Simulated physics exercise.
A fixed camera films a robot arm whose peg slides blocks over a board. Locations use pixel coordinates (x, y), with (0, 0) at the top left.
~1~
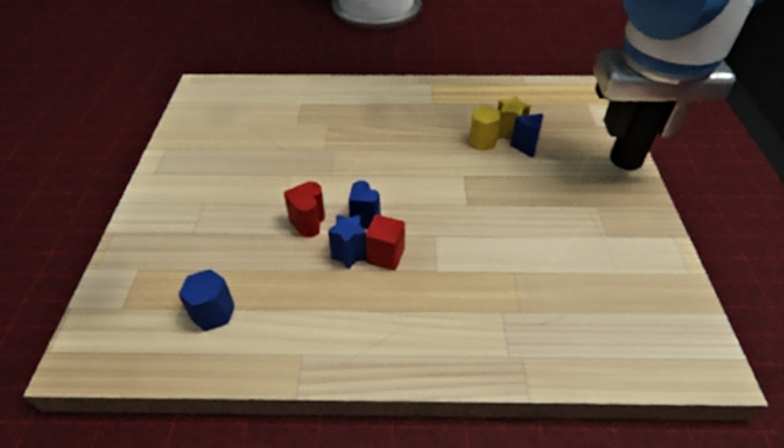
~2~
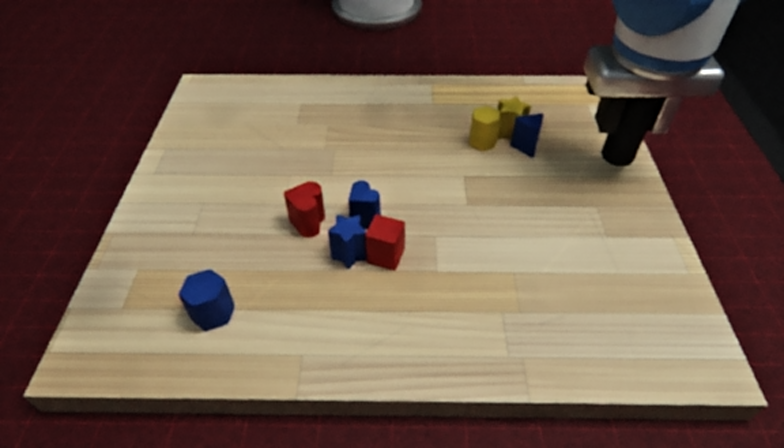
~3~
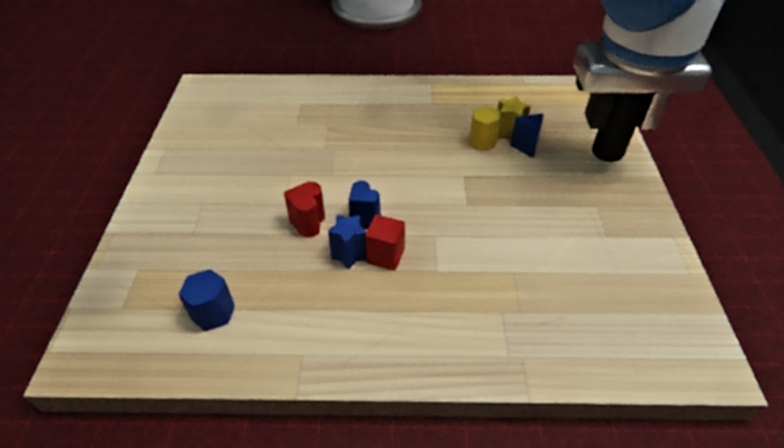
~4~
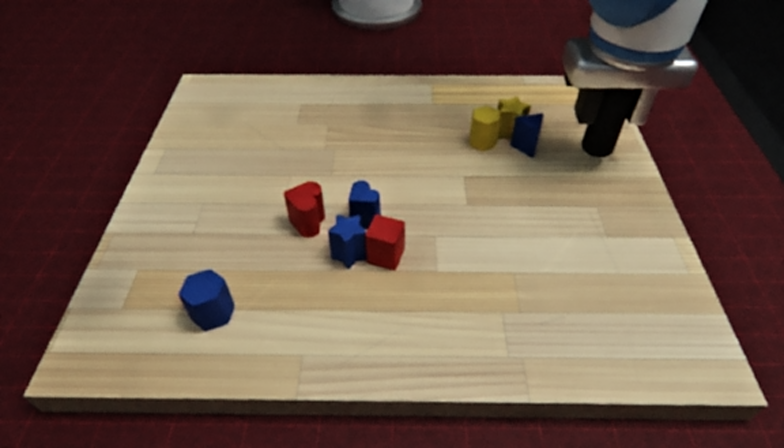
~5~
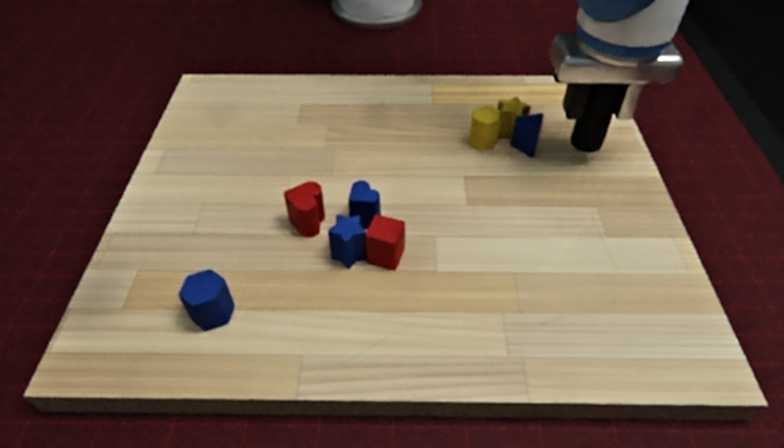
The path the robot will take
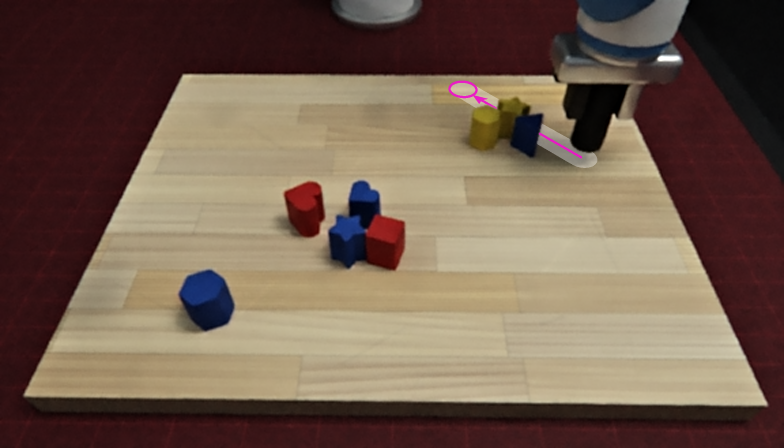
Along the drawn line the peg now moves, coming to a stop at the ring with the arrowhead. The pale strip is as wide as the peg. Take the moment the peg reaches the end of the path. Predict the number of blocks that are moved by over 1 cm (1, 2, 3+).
One block, no more.
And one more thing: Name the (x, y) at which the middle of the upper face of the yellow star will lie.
If I read the scene right, the answer is (495, 97).
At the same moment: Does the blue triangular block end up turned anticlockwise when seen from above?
Yes, it checks out.
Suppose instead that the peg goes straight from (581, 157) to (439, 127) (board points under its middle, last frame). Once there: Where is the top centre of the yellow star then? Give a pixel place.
Its top middle will sit at (478, 91).
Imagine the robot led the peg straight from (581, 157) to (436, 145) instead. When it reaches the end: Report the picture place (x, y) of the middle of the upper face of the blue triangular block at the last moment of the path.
(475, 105)
Path on the board, in a line from (581, 157) to (463, 89).
The first path, step by step. One third of the way, peg at (541, 119); blue triangular block at (530, 117), turned 40° anticlockwise.
Two thirds of the way, peg at (500, 96); yellow six-sided block at (484, 115); yellow star at (495, 97), turned 95° anticlockwise; blue triangular block at (530, 117), turned 50° anticlockwise.
At the end, peg at (464, 76); yellow six-sided block at (484, 115); yellow star at (495, 97), turned 95° anticlockwise; blue triangular block at (530, 117), turned 50° anticlockwise.
